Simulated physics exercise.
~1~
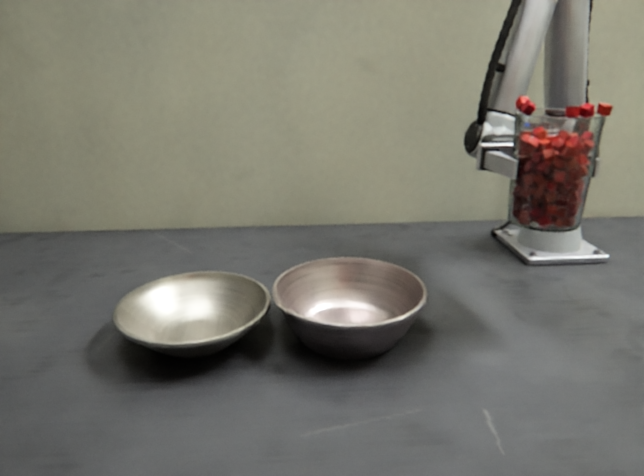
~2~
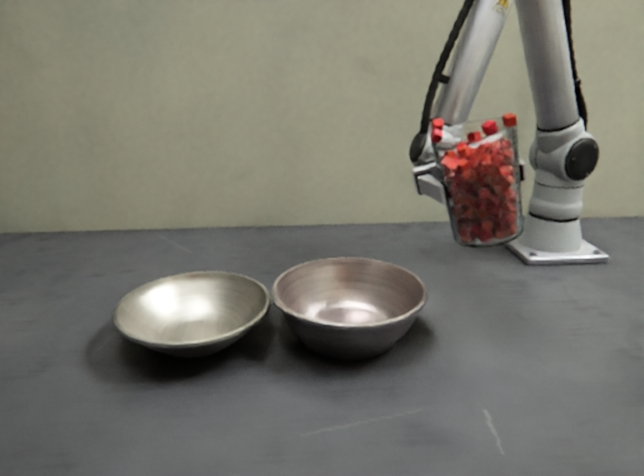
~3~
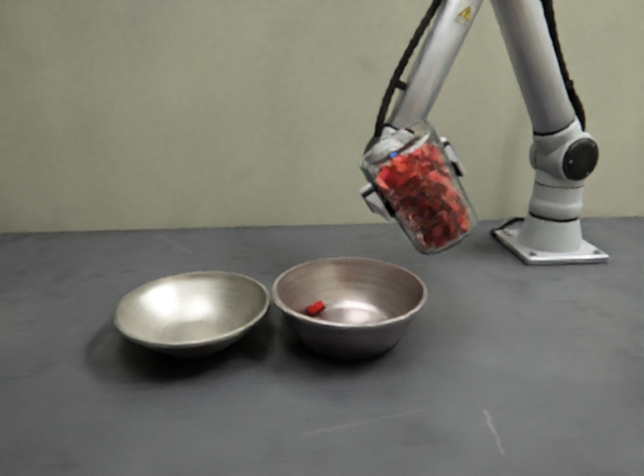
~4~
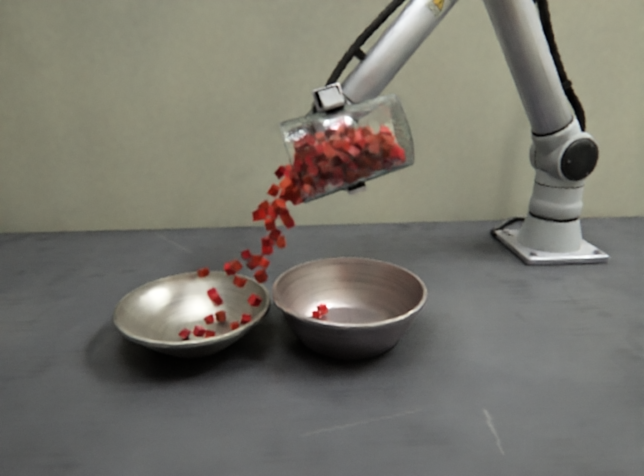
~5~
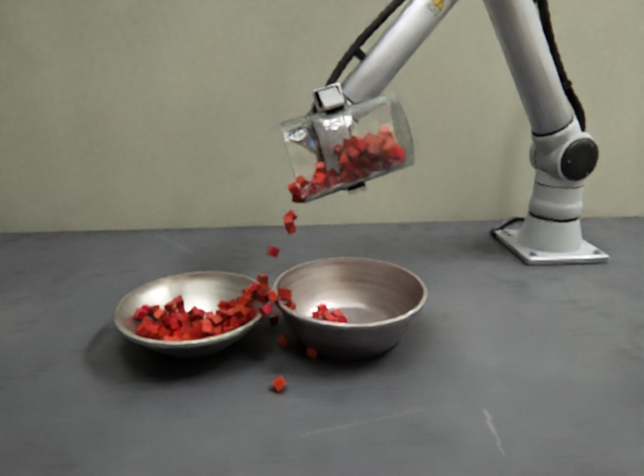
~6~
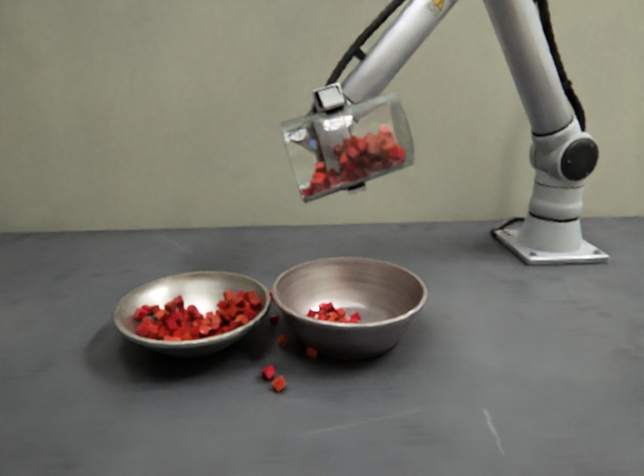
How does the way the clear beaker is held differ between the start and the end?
At the start the beaker is held upright, and by the end the robot arm holds it on its side above the bowls.
